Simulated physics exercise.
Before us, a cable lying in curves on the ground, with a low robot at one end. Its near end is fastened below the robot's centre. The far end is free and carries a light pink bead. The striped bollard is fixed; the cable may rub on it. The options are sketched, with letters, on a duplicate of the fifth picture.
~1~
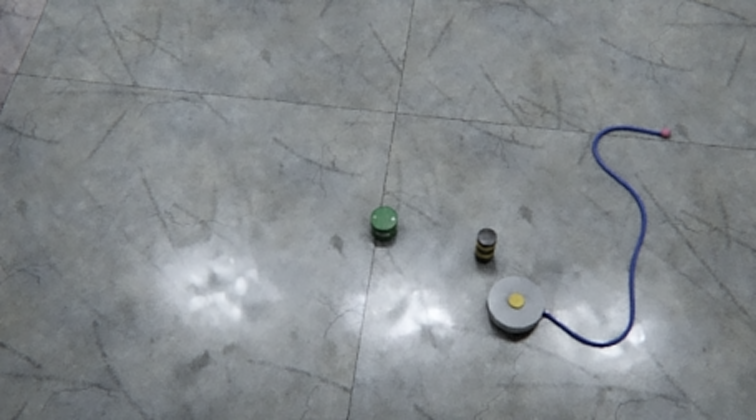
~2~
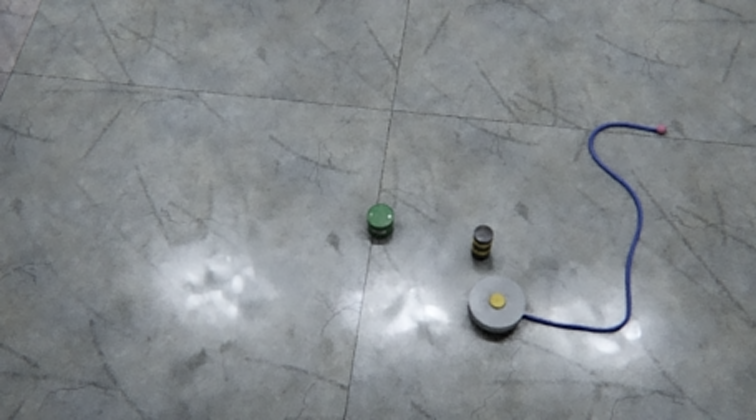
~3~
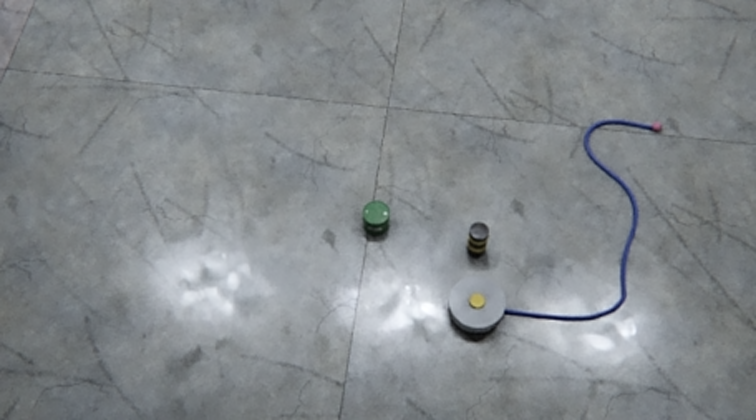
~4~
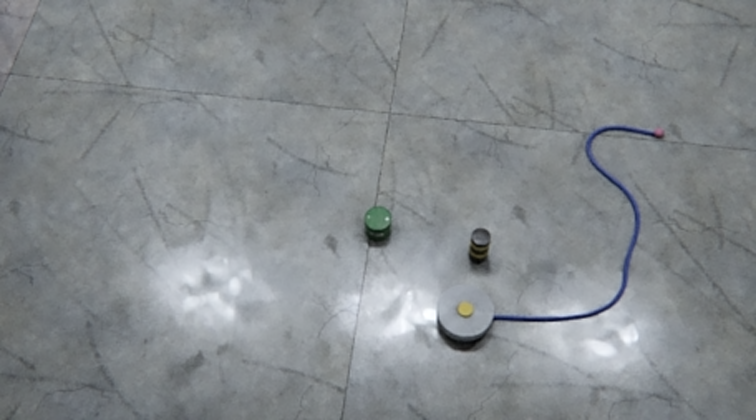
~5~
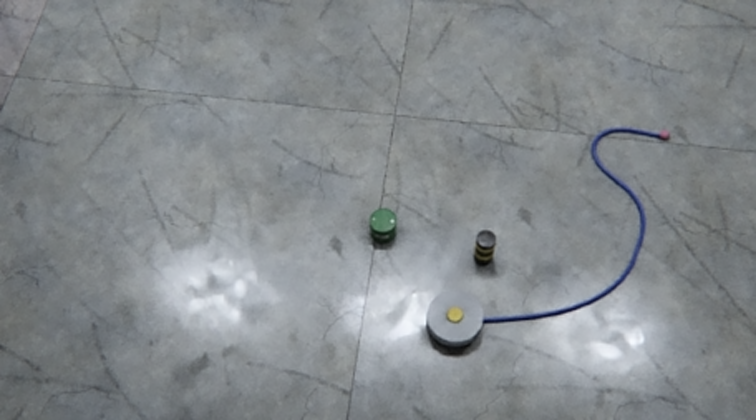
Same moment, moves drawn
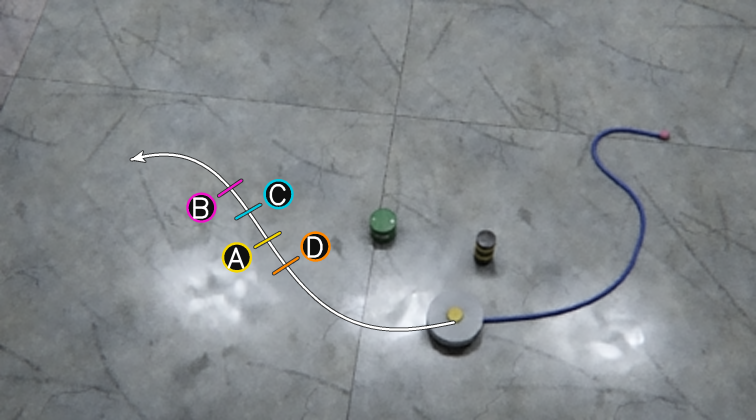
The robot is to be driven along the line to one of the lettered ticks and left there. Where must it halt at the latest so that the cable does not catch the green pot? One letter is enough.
C is the last safe stop.
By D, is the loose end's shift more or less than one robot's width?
Less.
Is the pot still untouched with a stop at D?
Yes.
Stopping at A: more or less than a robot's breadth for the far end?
Less.
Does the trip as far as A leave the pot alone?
Yes.
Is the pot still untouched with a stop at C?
Yes.
On the marked copy, A at (268, 240); B at (230, 188); C at (248, 212); D at (286, 266); the route from (454, 322) via (274, 250) to (132, 160).
With C. Early on, robot (358, 320), middle of the cable (563, 246), free end (665, 135).
Further on, robot (287, 265), middle of the cable (506, 253), free end (651, 135).
At the end, robot (247, 207), middle of the cable (459, 263), free end (615, 159); only the bollard has been touched, if anything.
As for the rest, A is safe but short; B brings the cable against the pot; D is safe but short.
